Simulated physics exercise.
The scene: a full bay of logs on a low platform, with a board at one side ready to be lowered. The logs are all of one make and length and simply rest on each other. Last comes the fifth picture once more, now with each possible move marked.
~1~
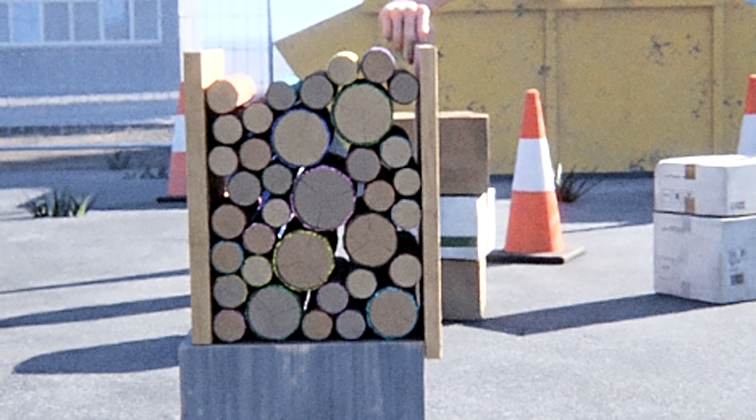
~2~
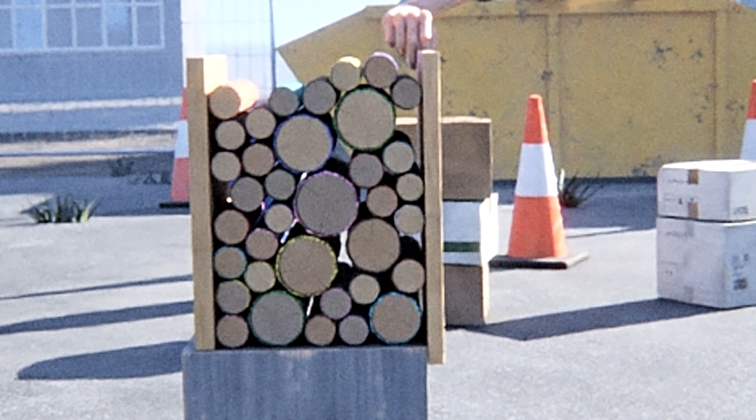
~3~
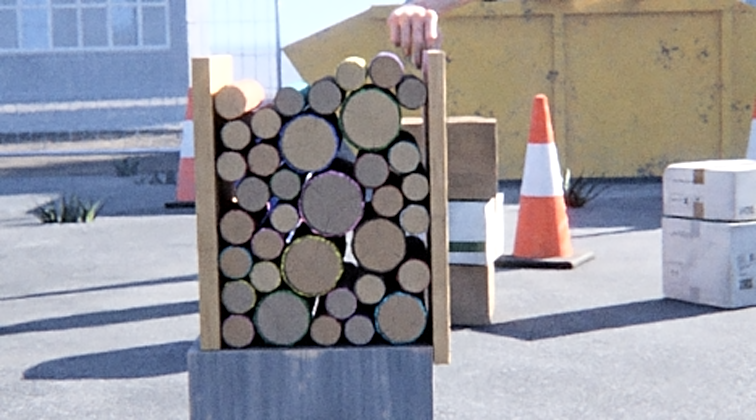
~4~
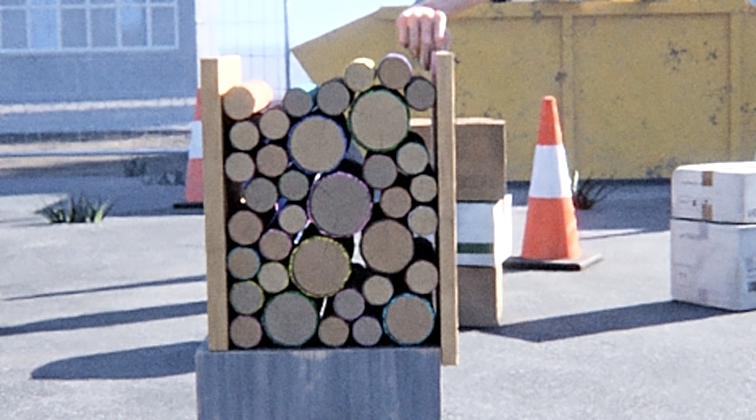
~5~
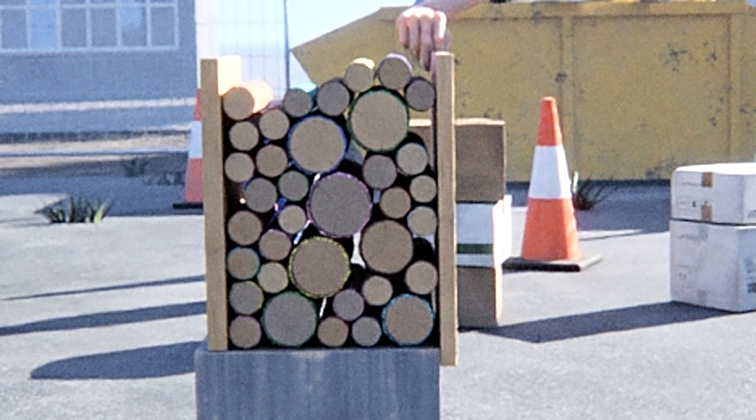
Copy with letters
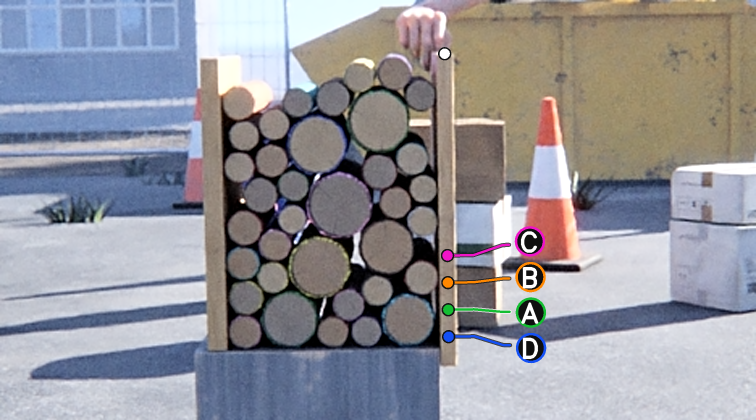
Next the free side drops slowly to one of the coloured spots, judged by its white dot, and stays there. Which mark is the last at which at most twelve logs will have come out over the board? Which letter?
No lower than B.
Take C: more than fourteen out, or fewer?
At C, fewer than fourteen.
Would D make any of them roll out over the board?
At D: Yes.
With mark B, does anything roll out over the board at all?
Yes, at B.
On the marked copy, A at (448, 310); B at (448, 282); C at (448, 255); D at (449, 337); the white dot at (445, 54).
With B. Early on, top of the board (437, 147).
Further on, top of the board (439, 250).
At the end, top of the board (439, 282), ten out over the board.
As for the rest, A more than twelve out over the board; C about six out over the board; D more than twelve out over the board.
